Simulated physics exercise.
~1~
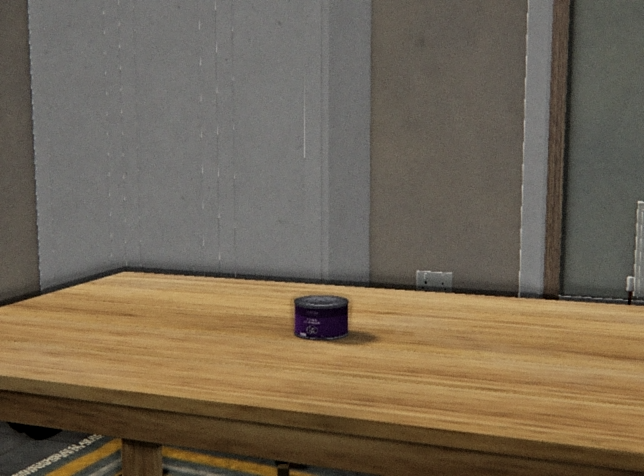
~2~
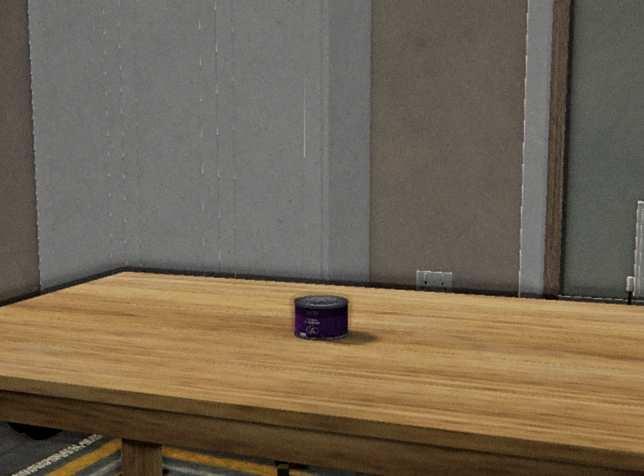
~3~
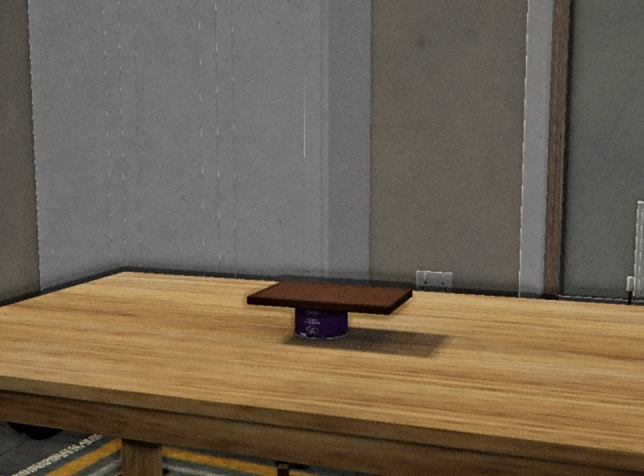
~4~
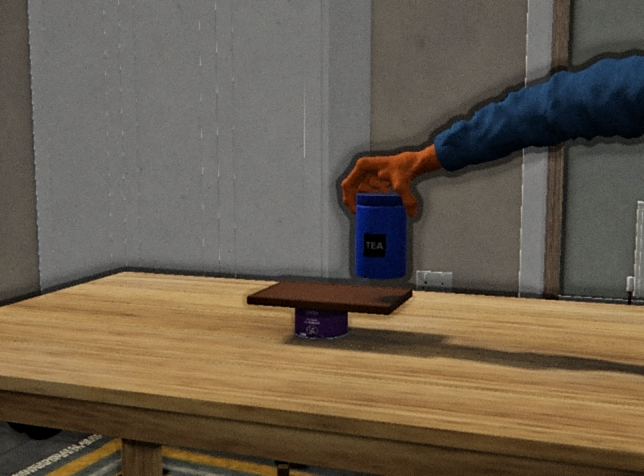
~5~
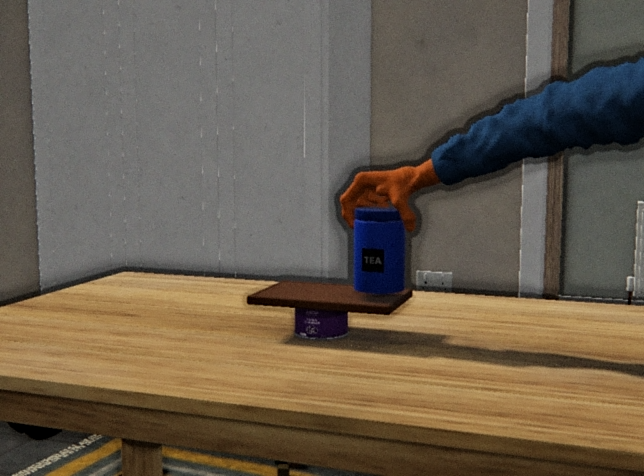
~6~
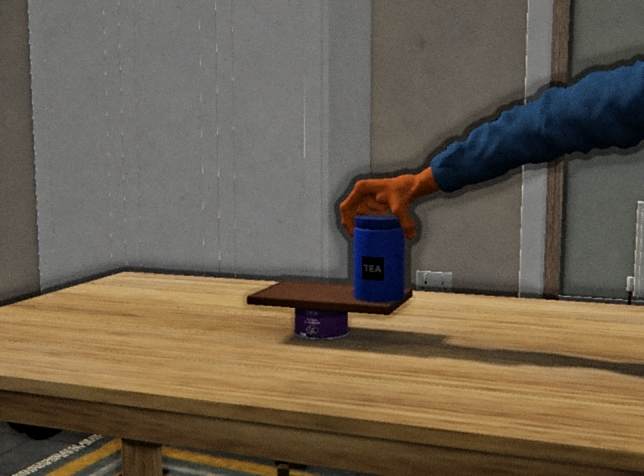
A brown board appeared on top of a small purple tin on a wooden table, then a hand reached in from the right and lowered a blue tea jar onto the board's right side, still holding it.
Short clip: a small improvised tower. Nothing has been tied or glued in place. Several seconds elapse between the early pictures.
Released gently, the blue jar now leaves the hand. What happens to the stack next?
The stack is not secure.
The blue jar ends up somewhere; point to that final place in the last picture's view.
Close to pixel (455, 319).
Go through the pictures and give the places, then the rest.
In the first picture, the last thing is not in view yet.
In the second picture, the last thing is not in view yet.
In the third picture, the last thing is not in view yet; brown lid (331, 296).
The fourth picture shows on its way; blue jar (381, 235); brown lid (331, 296).
The fifth picture shows on its way; blue jar (379, 249); brown lid (331, 296).
The sixth picture shows set down, still held; blue jar (379, 257); brown lid (331, 296).
Then, 0.30 s later than the last frame, blue jar now fallen; brown lid tilted by 39°.
Then, 0.40 s later than the last frame, brown lid tilted by 39°.
Then, 0.60 s later than the last frame, brown lid tilted by 12°.
Then, 1.30 s later than the last frame, brown lid moved a little.
When it is over, fallen, blue jar; the other 2 as before. End places, in pixels of the last picture, blue jar near (455, 320). The stack gives way.
